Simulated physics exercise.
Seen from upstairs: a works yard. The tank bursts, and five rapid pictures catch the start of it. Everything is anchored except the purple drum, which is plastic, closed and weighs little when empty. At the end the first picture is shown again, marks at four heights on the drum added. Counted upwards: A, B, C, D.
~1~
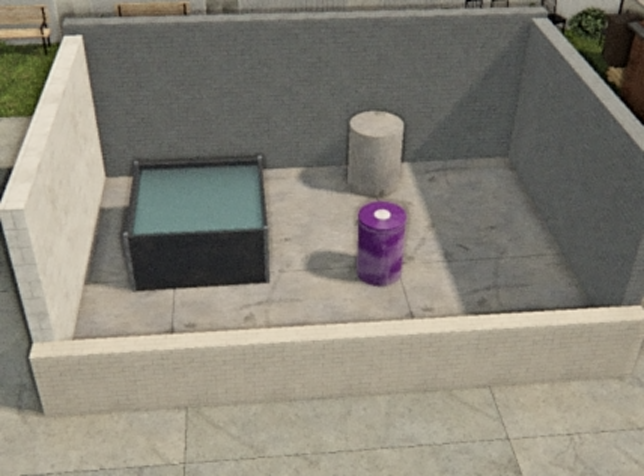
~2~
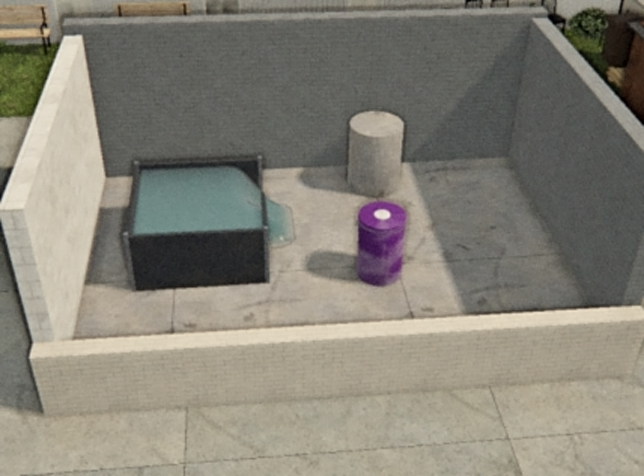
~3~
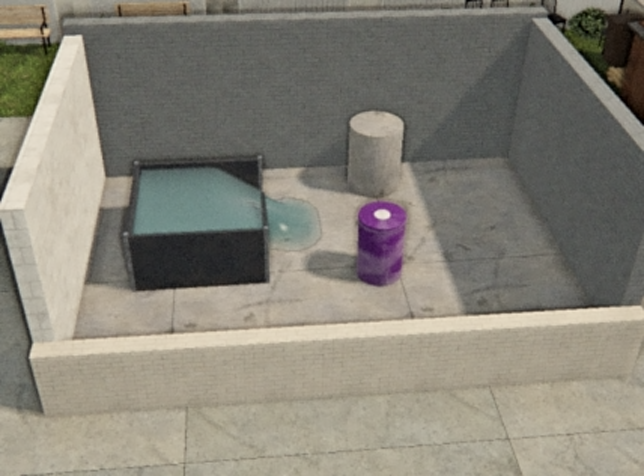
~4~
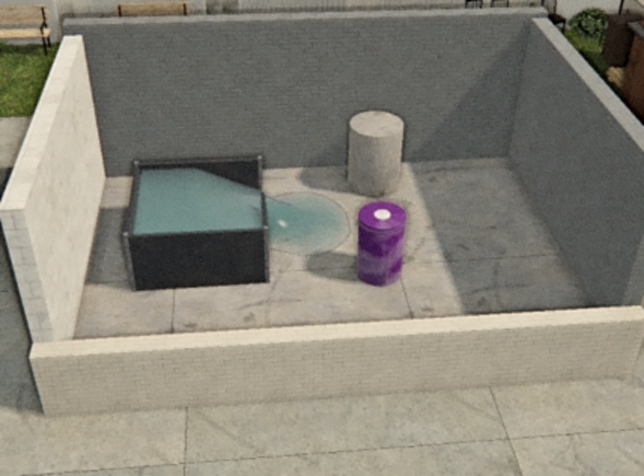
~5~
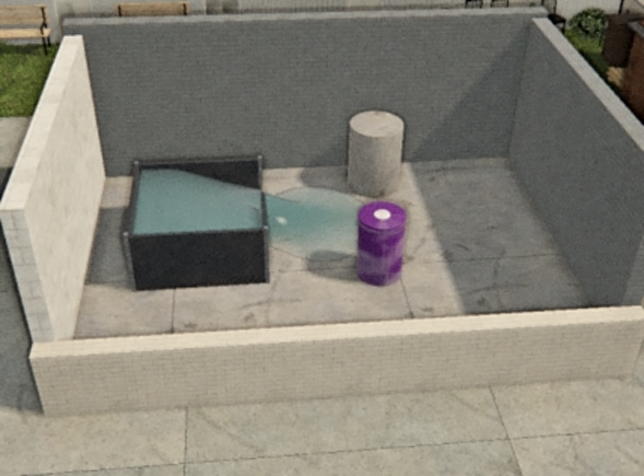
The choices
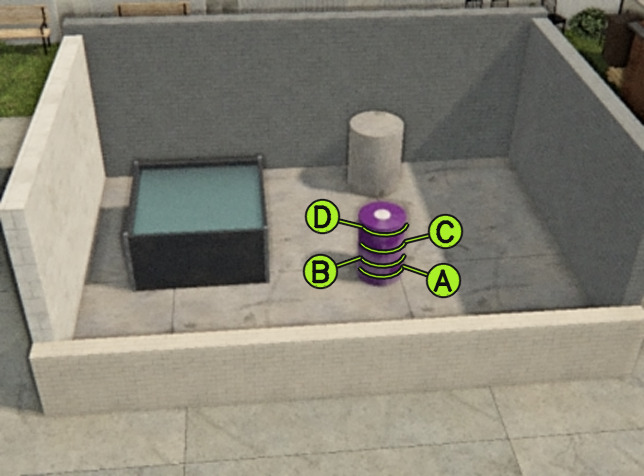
The clip opens on a walled yard seen from above, with a full dark-sided tank of water at left, a purple drum and a pale grey cylinder. Water pours from the tank's right side onto the paving, then spreads rightward in a widening, thin sheet, reaching close to the purple drum.
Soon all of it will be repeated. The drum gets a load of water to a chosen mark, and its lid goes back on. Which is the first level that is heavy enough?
The limit is A.
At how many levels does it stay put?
All of them.
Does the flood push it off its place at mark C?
No, not at all.
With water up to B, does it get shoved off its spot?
No.
On the marked copy, A at (384, 276); B at (384, 266); C at (385, 252); D at (387, 234); from the bottom up A, B, C, D.
Choosing A, it does not move.
Choosing B, it does not move.
Choosing C, it does not move.
Choosing D, it does not move.
